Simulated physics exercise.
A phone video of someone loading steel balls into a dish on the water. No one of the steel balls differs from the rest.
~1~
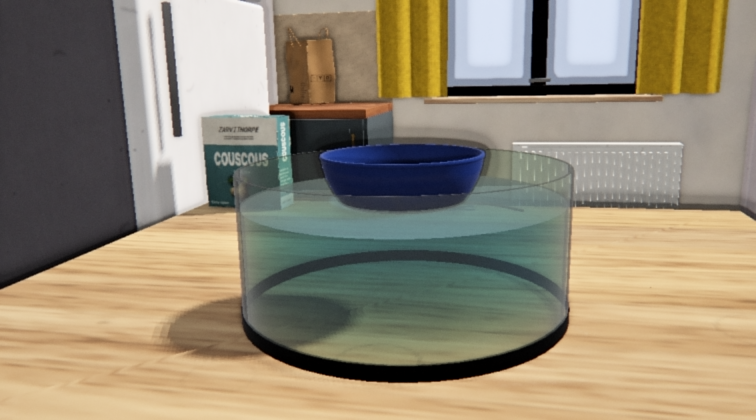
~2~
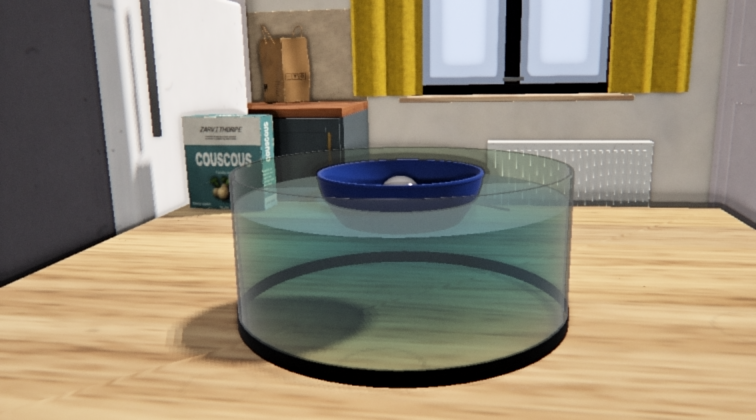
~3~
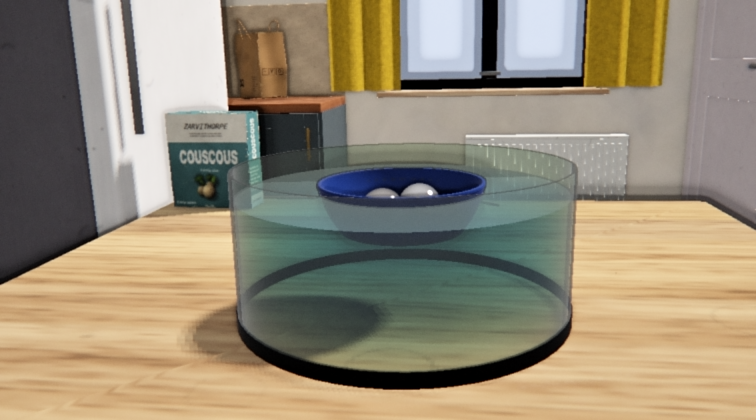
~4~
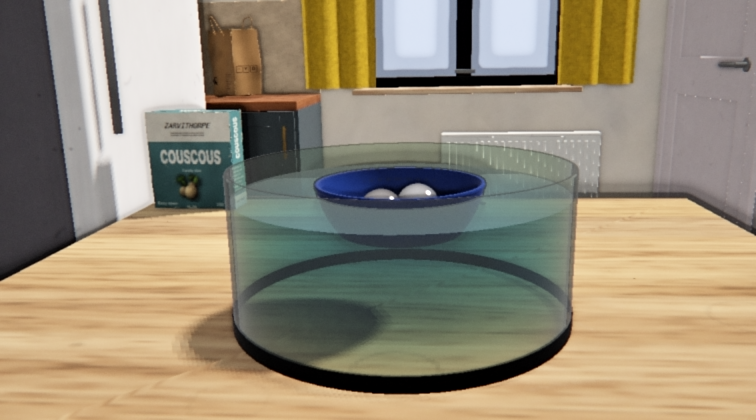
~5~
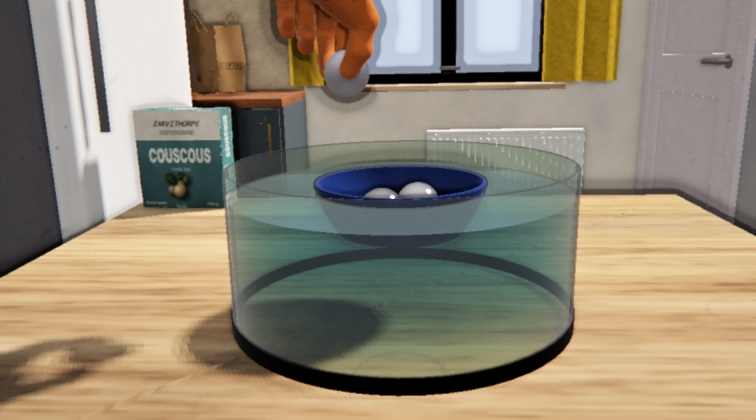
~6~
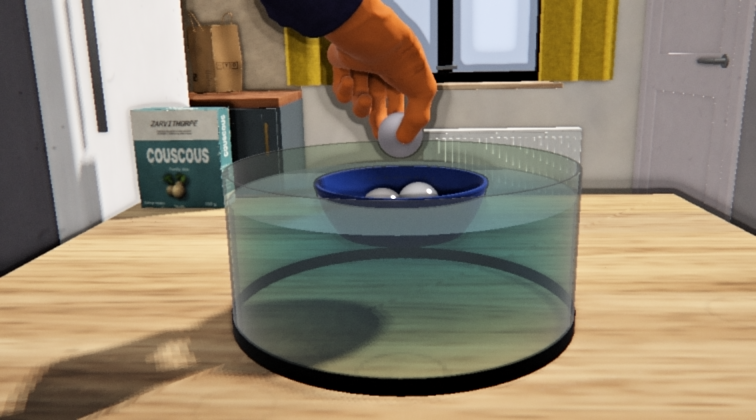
A dark blue dish floats in a clear, round tank of greenish water on a light wooden table, viewed from slightly above in a kitchen with yellow curtains and a teal couscous box at left. The dish, first empty, holds one shiny ball, then two, and sits lower each time. The camera drifts slightly as an orange-gloved hand brings another ball above the dish.
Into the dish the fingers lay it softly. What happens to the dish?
I expect it to go down after that one.
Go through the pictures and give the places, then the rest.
Dish (402, 155) empty; most of its side above the surface, in the first frame.
Dish (400, 173) with one aboard; about half of its side above the surface, in the second frame.
Dish (401, 183) with two aboard; about a fifth of its side above the surface, in the third frame.
Dish (400, 184) with two aboard; about a fifth of its side above the surface, in the fourth frame.
Dish (400, 182) with two aboard; about a fifth of its side above the surface; the next steel ball in the hand at (347, 74), in the fifth frame.
Dish (401, 182) with two aboard; about a fifth of its side above the surface; the next steel ball in the hand at (400, 135), in the sixth frame.
Soon after, the steel ball is in and the dish dips.
Later, water pours in over its edge.
In the end, the dish lies on the bottom with its load.
